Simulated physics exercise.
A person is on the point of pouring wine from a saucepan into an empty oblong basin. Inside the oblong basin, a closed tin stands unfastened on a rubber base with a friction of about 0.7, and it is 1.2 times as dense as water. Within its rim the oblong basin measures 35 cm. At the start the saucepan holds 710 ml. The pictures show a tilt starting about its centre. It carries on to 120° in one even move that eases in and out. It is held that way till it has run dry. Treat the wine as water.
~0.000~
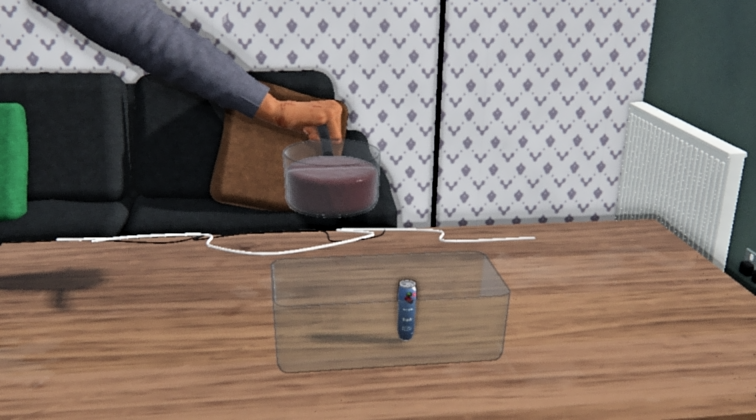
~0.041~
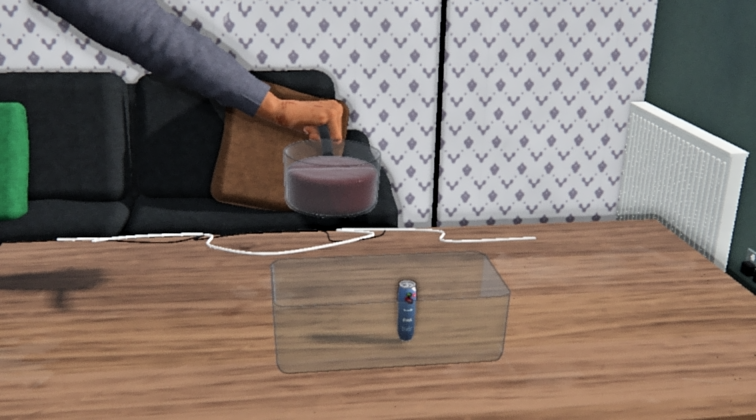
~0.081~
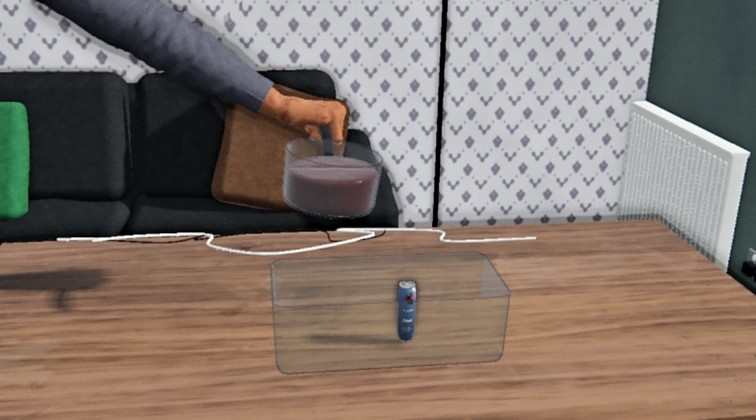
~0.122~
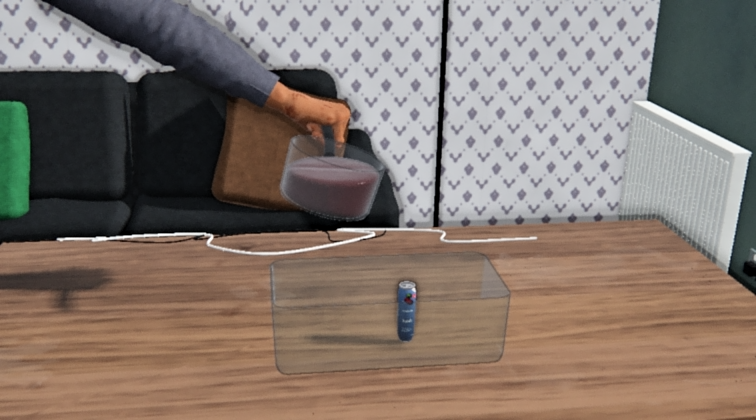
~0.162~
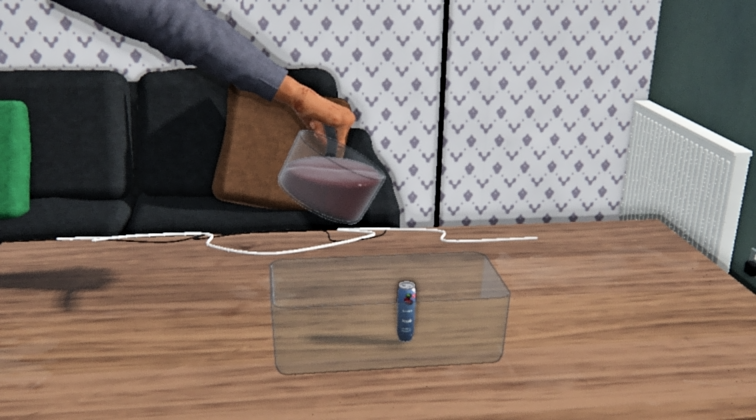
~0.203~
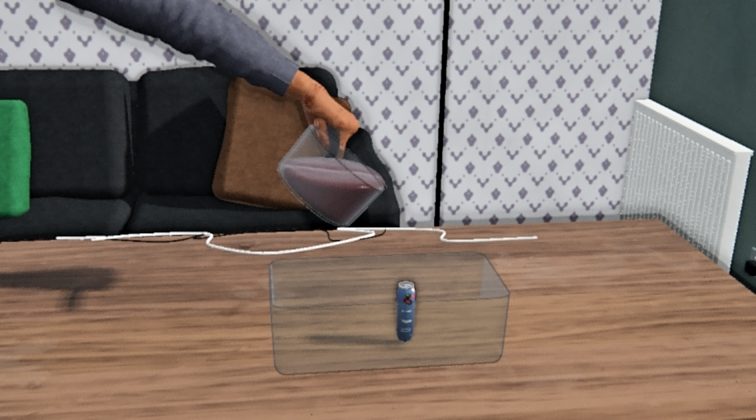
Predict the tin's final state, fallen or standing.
I predict it is fallen.
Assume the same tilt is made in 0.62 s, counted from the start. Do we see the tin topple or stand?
Outcome - the tin comes down.
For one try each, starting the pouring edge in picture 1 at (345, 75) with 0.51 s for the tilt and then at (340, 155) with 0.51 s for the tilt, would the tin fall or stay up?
In the first try it comes down; in the second it remains standing.
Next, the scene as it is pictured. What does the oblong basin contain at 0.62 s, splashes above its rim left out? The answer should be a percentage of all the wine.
I reckon close to 92 per cent.
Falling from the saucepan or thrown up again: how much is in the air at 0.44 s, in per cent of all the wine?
Roughly 54 percent.
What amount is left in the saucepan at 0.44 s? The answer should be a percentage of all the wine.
Roughly 16 per cent.
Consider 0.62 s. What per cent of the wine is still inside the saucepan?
What remains is about 1 percent of it all.
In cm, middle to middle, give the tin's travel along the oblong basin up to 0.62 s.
Roughly 3 cm.
By 0.44 s the tilt is 115° and 16 per cent is still to pour; the tin stands where it began.
By 0.62 s the tilt is 120° and 1 per cent is still to pour; the tin stands 3 cm from where it began.
By 0.81 s the tilt is 120° and 0 per cent is still to pour; the tin leans 54°.
By 1.01 s the tilt is 120° and 0 per cent is still to pour; the tin lies on its side.
At rest the tin lies on its side.
